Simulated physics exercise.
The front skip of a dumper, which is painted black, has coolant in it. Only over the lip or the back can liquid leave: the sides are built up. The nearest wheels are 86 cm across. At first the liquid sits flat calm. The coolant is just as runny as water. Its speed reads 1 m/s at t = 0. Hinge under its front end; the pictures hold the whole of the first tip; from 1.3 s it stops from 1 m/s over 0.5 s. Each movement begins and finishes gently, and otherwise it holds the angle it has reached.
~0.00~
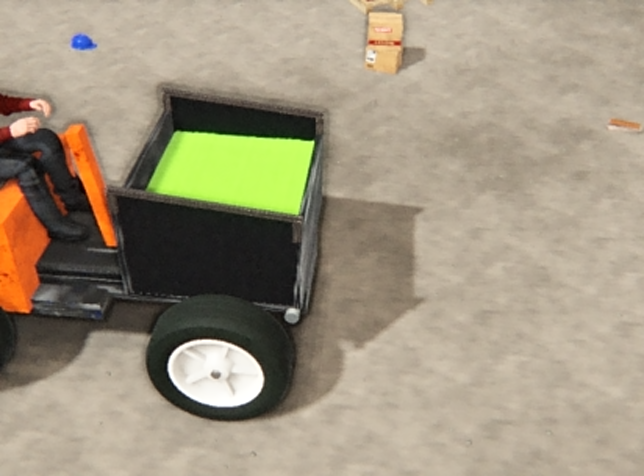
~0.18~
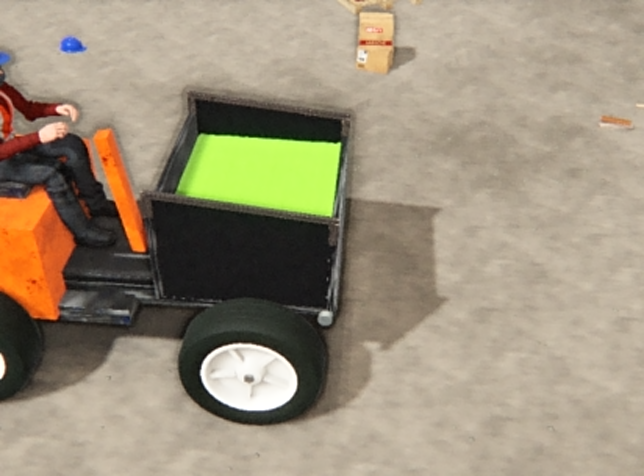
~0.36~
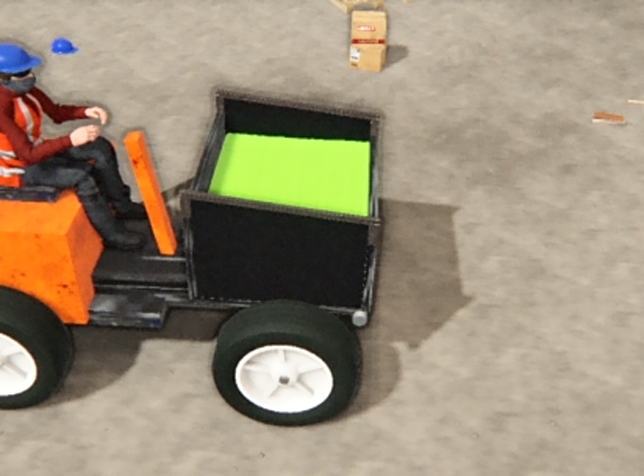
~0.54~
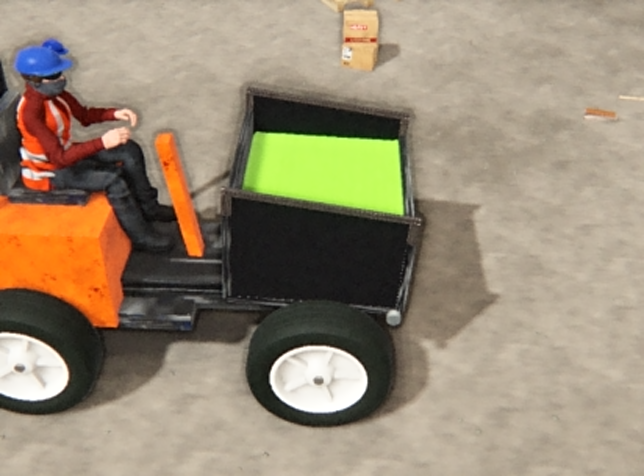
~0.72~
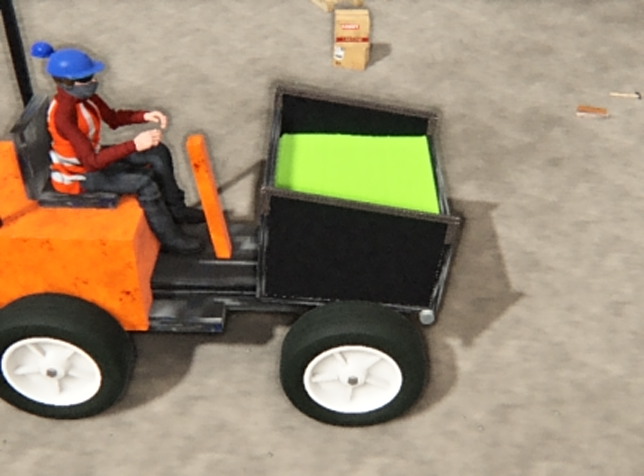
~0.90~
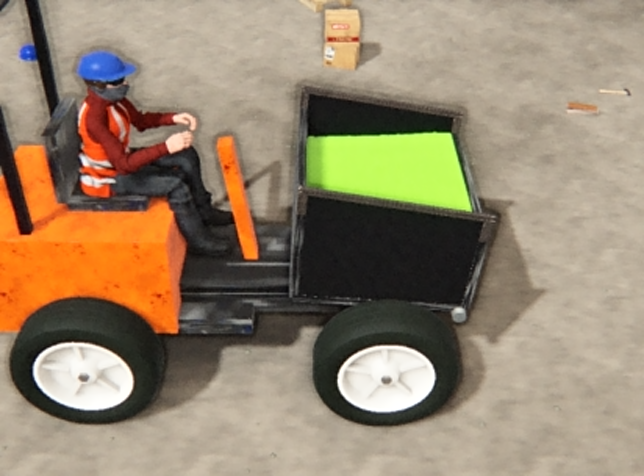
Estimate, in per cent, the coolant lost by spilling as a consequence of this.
Around 10 in every hundred parts is lost.
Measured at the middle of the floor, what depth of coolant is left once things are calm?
Roughly 38 cm.
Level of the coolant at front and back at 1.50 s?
Roughly 48 cm in front and 38 cm behind.
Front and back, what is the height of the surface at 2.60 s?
At the front 32 cm, at the back 48 cm.
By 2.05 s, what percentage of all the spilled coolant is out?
About 60 %.
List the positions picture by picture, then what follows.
The surface is at (304, 144) near the front wall; the surface is at (188, 135) near the back wall; the lip is at (293, 237); the front is on the right; a wheel hub at (214, 380), in the first frame.
The surface is at (329, 146) near the front wall; the surface is at (212, 138) near the back wall, in the second frame.
The surface is at (358, 145) near the front wall; the surface is at (239, 138) near the back wall, in the third frame.
The surface is at (386, 143) near the front wall; the surface is at (267, 136) near the back wall; the skip is tilted 3° forwards, in the fourth frame.
The surface is at (414, 140) near the front wall; the surface is at (294, 137) near the back wall; the skip is tilted 4° forwards, in the fifth frame.
The surface is at (439, 136) near the front wall; the surface is at (319, 140) near the back wall; the skip is tilted 4° forwards; the lip is at (480, 236); a wheel hub at (387, 386), in the sixth frame.
Then, 1.50 s in, the skip is at 4° forwards, the surface stands 39 cm at the back and 48 cm at the front; nothing has left.
Then, 2.05 s in, the skip is at 4° forwards, the surface stands 31 cm at the back and 52 cm at the front; 7 per cent is out, over the front.
Then, 2.60 s in, the skip is at 4° forwards, the surface stands 48 cm at the back and 32 cm at the front; 7 per cent is out, over the front.
Then, 4.68 s in, 10 per cent is out, over the front, 48 of 460 litres.
